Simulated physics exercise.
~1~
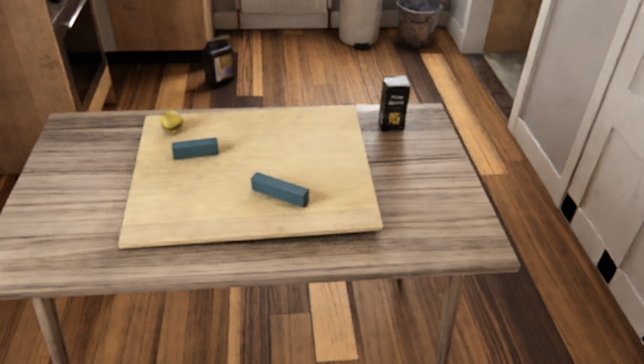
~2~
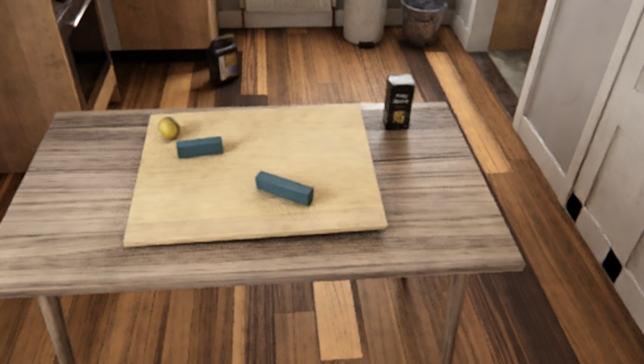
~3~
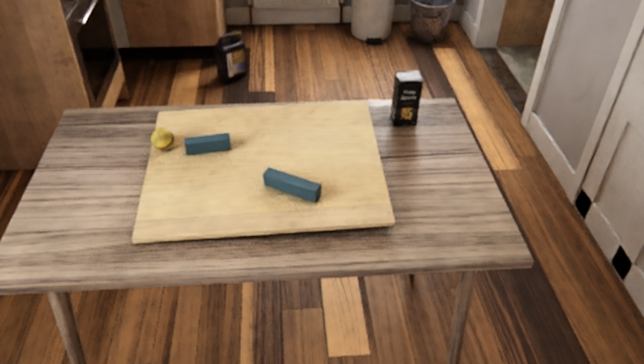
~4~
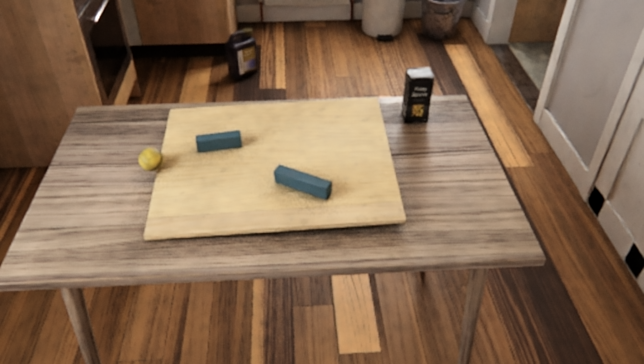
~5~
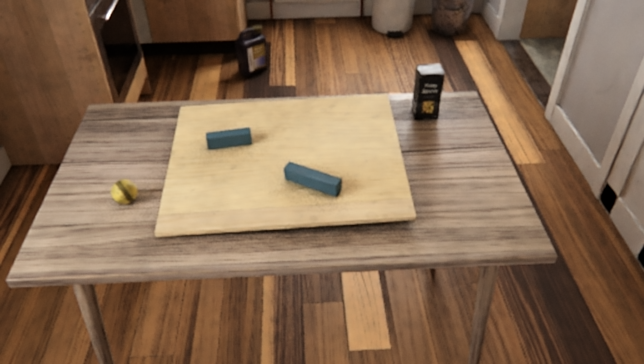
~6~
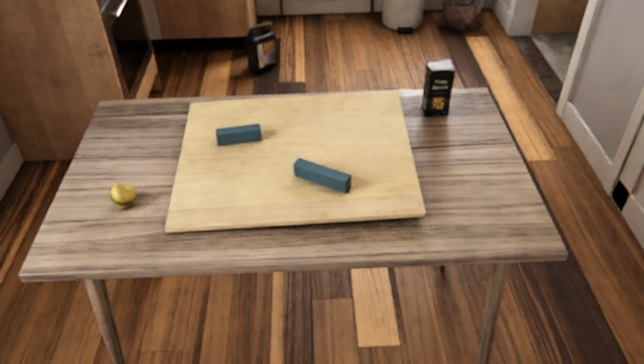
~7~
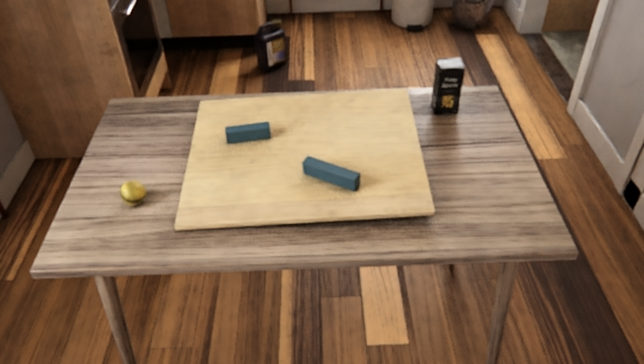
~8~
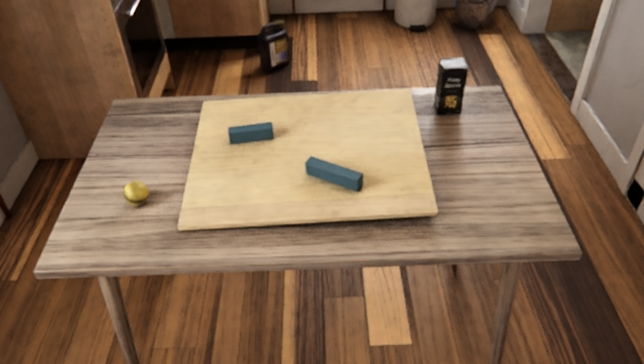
In a room with a wood-plank floor, a pale, square board lies on a wooden table, with two blue blocks on it and a black carton standing near its far right corner. A small yellow ball starts near the board's far left corner. It rolls left and toward the viewer, passing clear of the blocks, and crosses the board's left edge onto the tabletop. The ball travels a little farther across the table as the view shifts slightly, then comes to rest left of the board. The blocks and the carton stay in place throughout.
